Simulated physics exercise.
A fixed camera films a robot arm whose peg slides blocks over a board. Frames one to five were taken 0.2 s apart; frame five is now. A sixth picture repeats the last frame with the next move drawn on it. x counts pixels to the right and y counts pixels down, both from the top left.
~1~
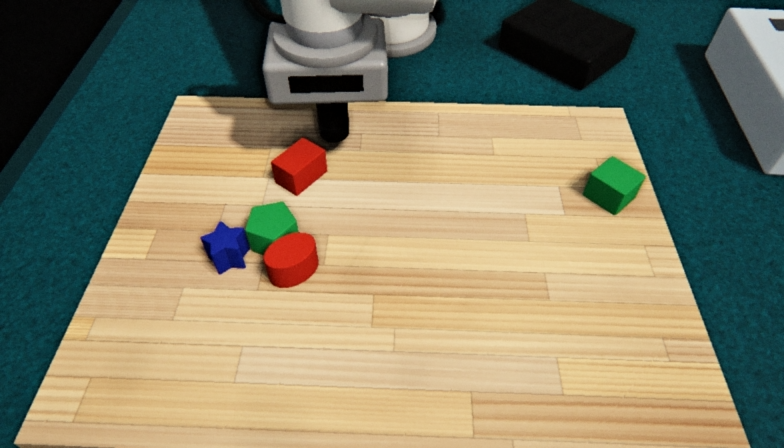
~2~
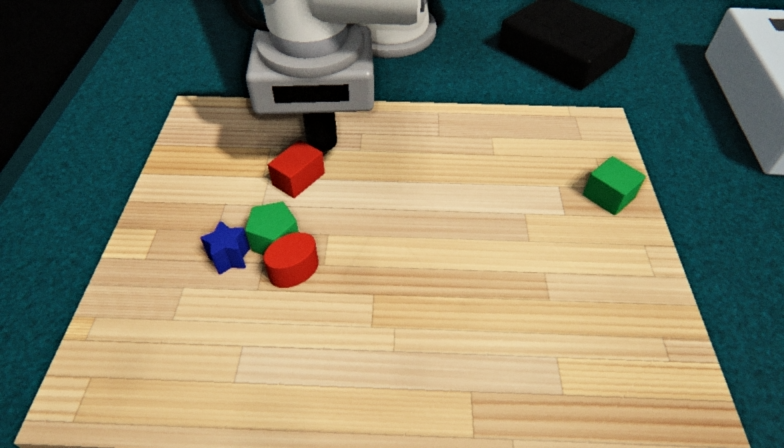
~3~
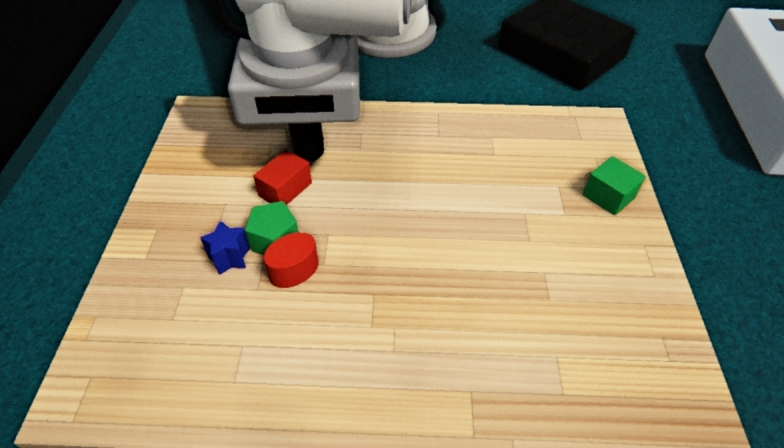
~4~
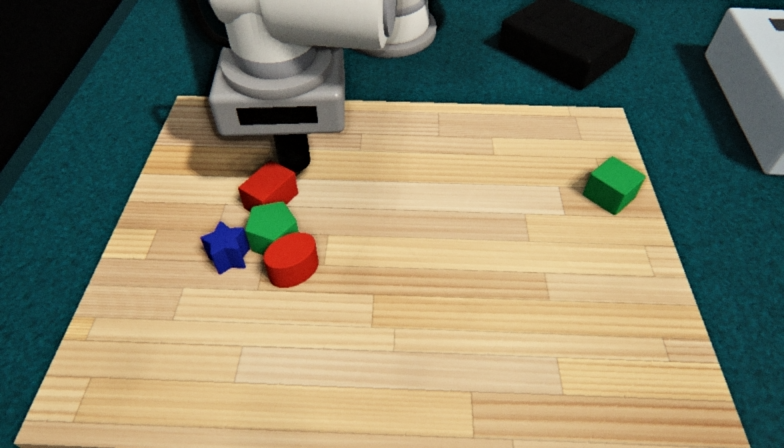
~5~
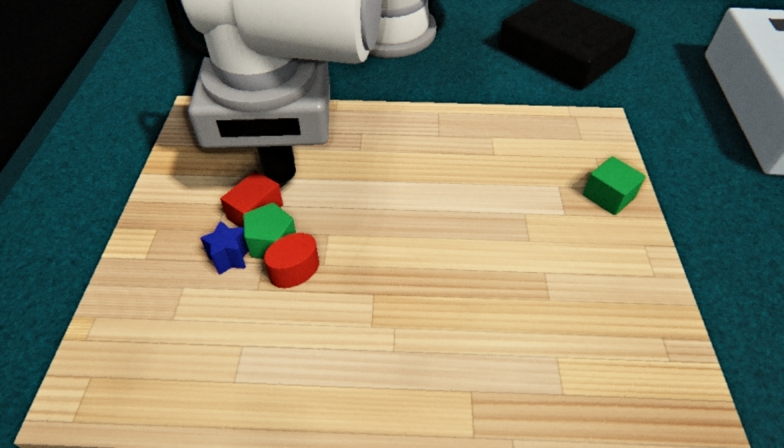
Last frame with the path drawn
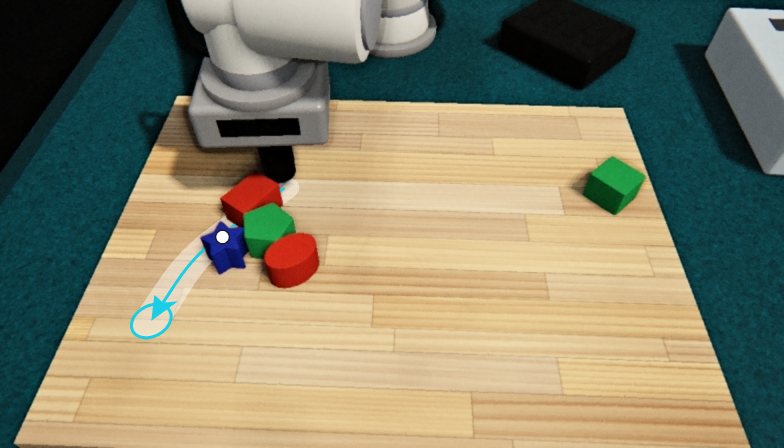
At the start, a robot arm's black peg stands behind a red block, with a green five-sided block, a blue star and a red round block clustered nearby and a green cube far right. The peg pushes the red block a short way left and toward the viewer, up against the green five-sided block, which shifts slightly.
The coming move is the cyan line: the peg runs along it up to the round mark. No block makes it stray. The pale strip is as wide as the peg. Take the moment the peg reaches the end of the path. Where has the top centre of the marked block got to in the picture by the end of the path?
Close to (208, 258).
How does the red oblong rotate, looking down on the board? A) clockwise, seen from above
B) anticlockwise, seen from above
(A)
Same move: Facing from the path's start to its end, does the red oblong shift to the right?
That would be a yes.
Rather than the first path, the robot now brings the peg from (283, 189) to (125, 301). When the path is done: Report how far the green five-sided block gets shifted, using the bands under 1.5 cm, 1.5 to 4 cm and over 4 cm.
Answer: Less than 1.5 cm.
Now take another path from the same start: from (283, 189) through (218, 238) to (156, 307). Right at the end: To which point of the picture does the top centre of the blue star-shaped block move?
When the path ends, it will be at (202, 272).
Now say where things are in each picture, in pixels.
The first picture shows tip of the peg at (335, 134), middles of tops, blue star-shaped block at (223, 237), red oblong at (298, 155), green five-sided block at (270, 219).
The second picture shows peg at (322, 143), red oblong at (295, 157).
The third picture shows peg at (309, 152), red oblong at (281, 168).
The fourth picture shows peg at (295, 162), red oblong at (266, 179).
The fifth picture shows peg at (280, 173), blue star-shaped block at (222, 237), red oblong at (249, 190), green five-sided block at (266, 221).
The line goes from (283, 189) via (237, 223) and (189, 265), ending at (151, 321); the dot is on the blue star-shaped block.
What follows on the original path. One third of the way, peg at (231, 208); blue star-shaped block at (211, 253), turned 70° anticlockwise; red oblong at (195, 228).
Two thirds of the way, peg at (182, 251); blue star-shaped block at (210, 256), turned 80° anticlockwise; red oblong at (138, 272).
At the end, peg at (142, 307); blue star-shaped block at (208, 258), turned 95° anticlockwise; red oblong at (83, 317), turned 50° clockwise; green five-sided block unmoved.
